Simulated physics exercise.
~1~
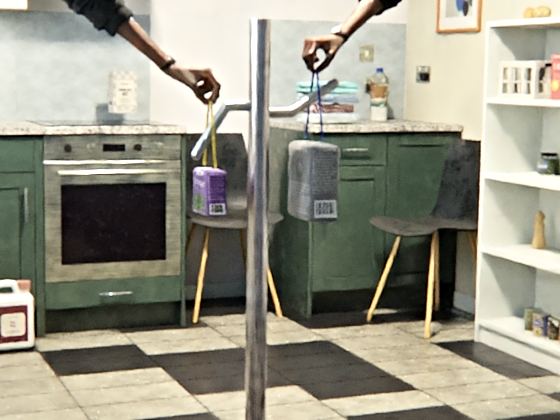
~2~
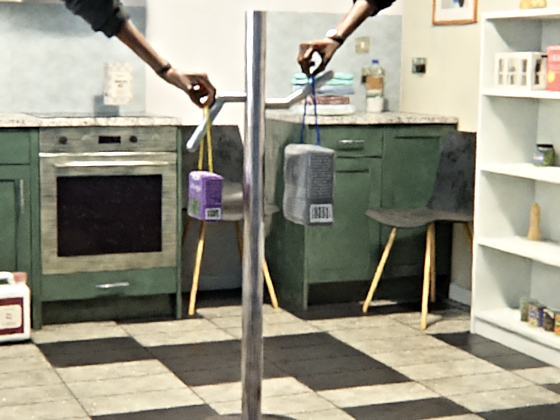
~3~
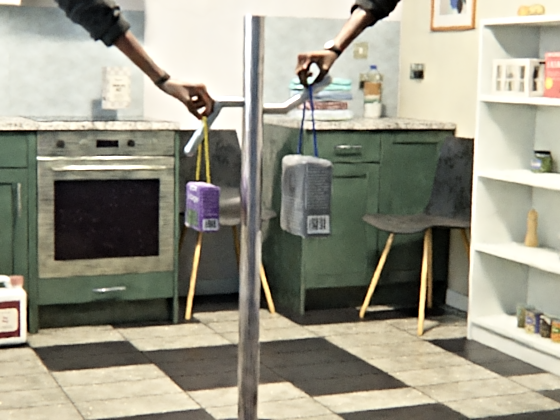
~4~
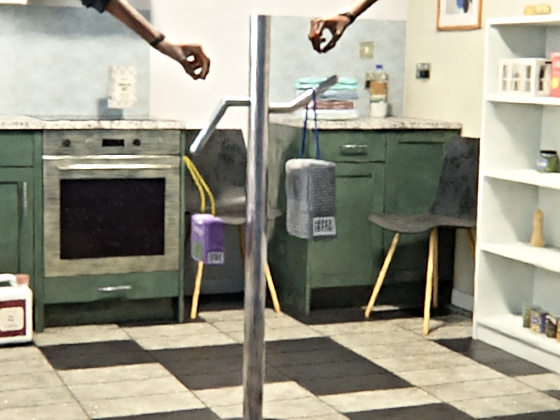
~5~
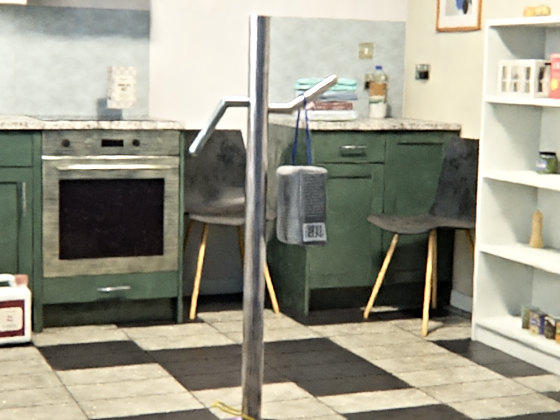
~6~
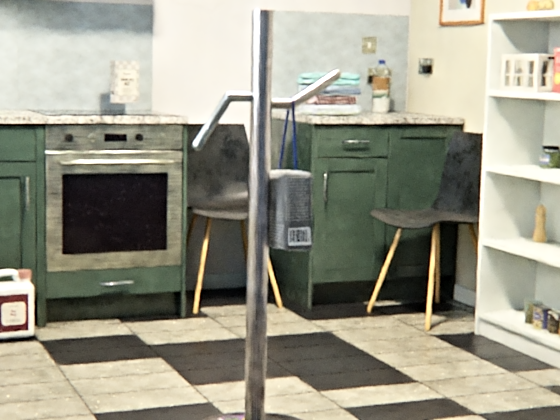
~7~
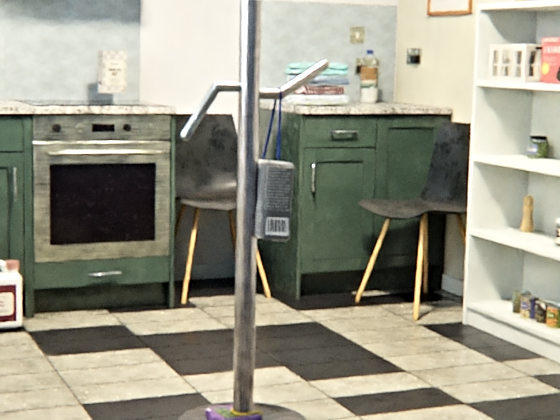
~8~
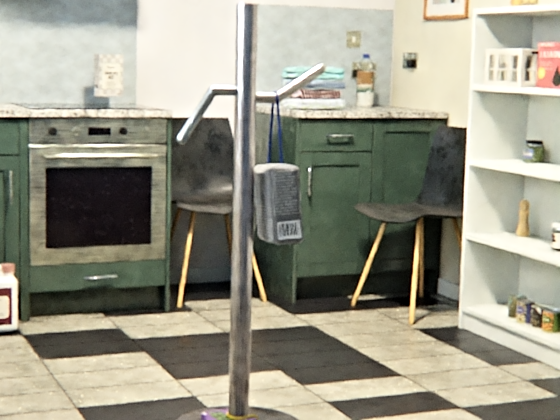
In a kitchen with green cupboards, an oven and a checked floor, two hands hold a purple pouch and a grey sack by their loops at a metal post with two angled pegs. The hands lower them slightly, the purple pouch at the left peg and the grey sack at the right. Then the hands let go and draw back, and the purple pouch slips down off its peg. It drops to the floor and ends up on its side at the foot of the post. The grey sack sways a little but stays hanging upright from the right peg.
